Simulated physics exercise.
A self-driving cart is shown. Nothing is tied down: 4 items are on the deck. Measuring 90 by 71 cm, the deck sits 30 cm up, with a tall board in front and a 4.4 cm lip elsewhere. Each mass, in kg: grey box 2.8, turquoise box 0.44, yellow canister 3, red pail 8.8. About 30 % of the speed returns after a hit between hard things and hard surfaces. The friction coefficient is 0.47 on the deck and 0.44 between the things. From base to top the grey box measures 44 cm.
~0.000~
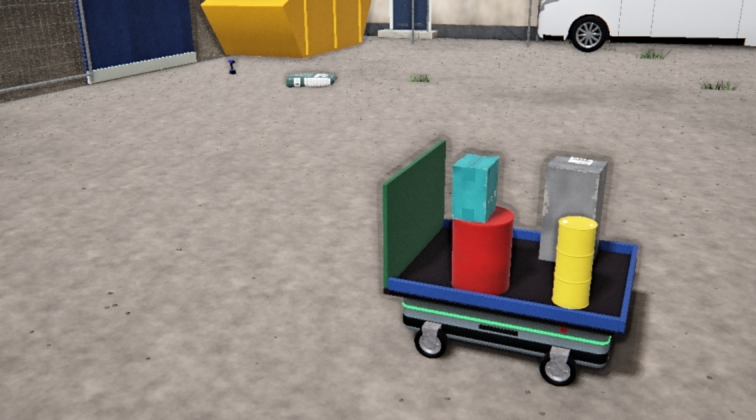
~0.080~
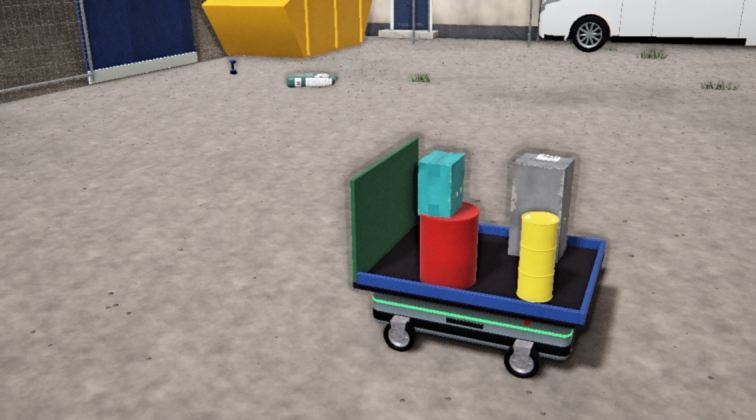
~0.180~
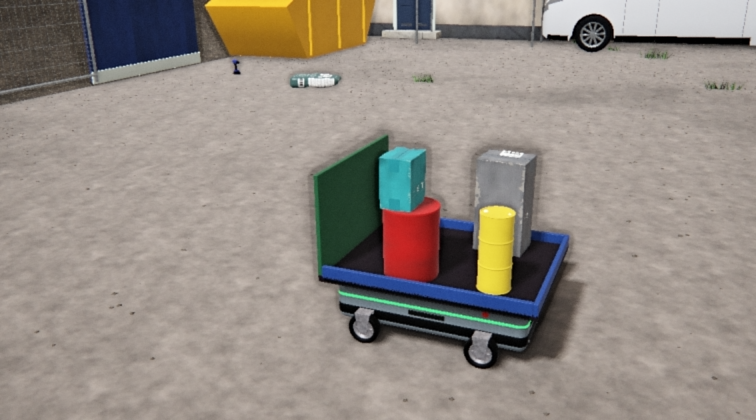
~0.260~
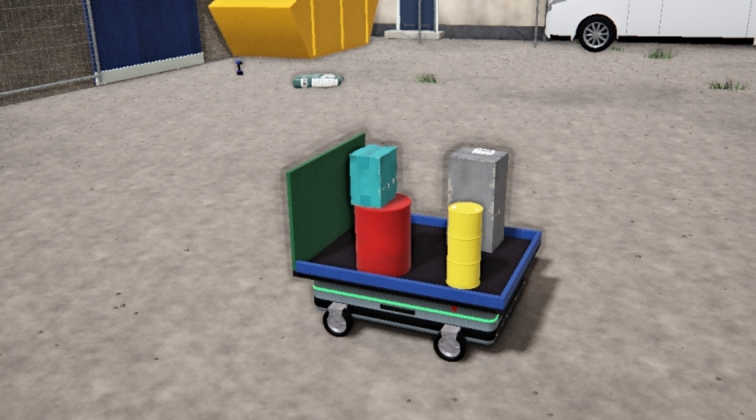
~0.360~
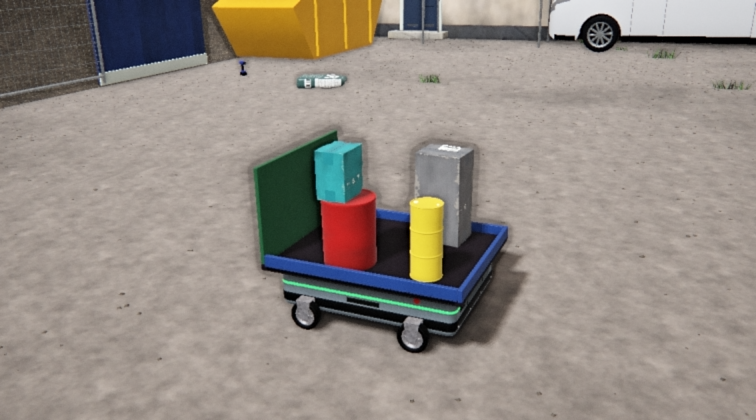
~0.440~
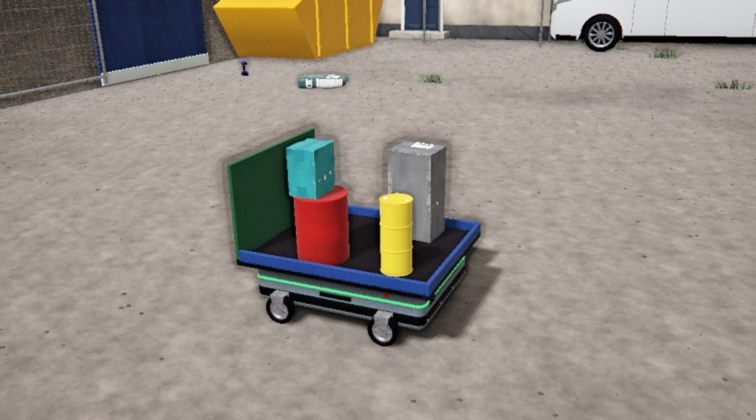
A cart carrying two boxes, a red pail and a yellow canister rolls left across gravel.
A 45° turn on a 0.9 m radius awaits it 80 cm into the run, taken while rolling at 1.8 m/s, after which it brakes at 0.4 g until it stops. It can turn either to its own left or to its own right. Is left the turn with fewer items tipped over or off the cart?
The safer choice is a counterclockwise bend.
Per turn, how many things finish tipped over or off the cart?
Turning left 0, turning right 2.
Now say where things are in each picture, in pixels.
Cart has run 0 cm; grey box (573, 211); turquoise box (476, 188), in the first picture.
Cart has run 14 cm; yellow canister (537, 257); red pail (449, 245), in the second picture.
Cart has run 32 cm; yellow canister (496, 250); red pail (411, 239), in the third picture.
Cart has run 47 cm; yellow canister (464, 246); red pail (383, 235), in the fourth picture.
Cart has run 65 cm; yellow canister (427, 240); red pail (349, 229), in the fifth picture.
Cart has run 79 cm; grey box (417, 192); turquoise box (312, 168), in the sixth picture.
Turning left. At 0.74 s, cart has run 133 cm, turned 24°; turquoise box slid 8 cm near (202, 168); red pail slid 6 cm.
After 0.94 s, cart has run 169 cm, turned 44°; turquoise box slid 12 cm near (119, 181); grey box leaning 8° near (205, 190); red pail slid 7 cm.
At rest (2.1 s), not toppled but over 10 cm from the start, turquoise box; the other 3 in place, give or take 10 cm. Seen from the same camera at the end, grey box near (81, 209).
Turning right instead, turquoise box and yellow canister tipped over or off the cart, 2 of 4 in all.
